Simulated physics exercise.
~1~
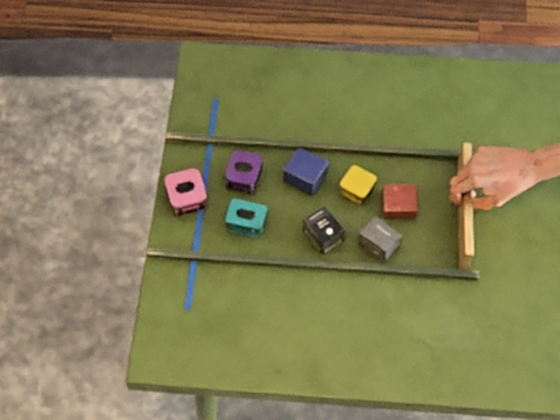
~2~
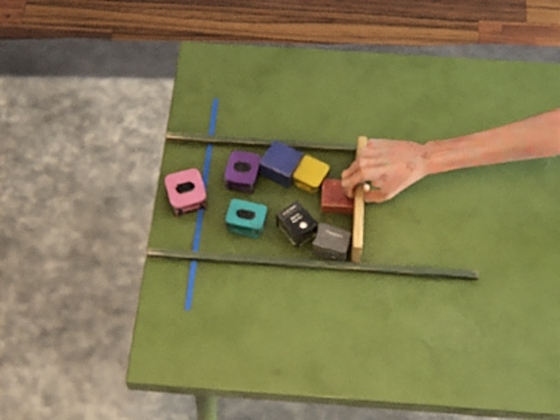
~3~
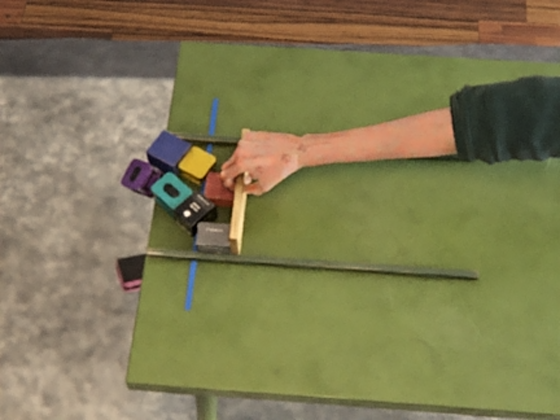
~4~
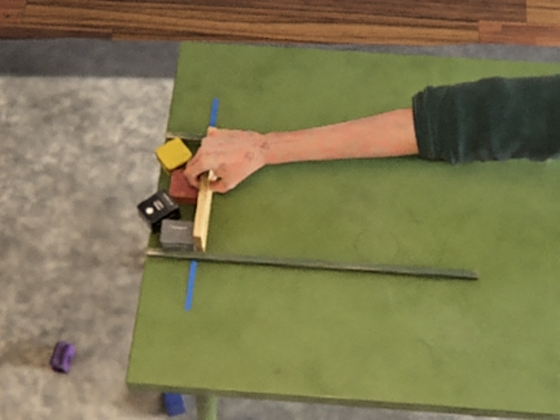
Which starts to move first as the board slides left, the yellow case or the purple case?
The yellow case starts to move first, shifting left while the purple case still sits about where it began. The purple case is pushed along only later.
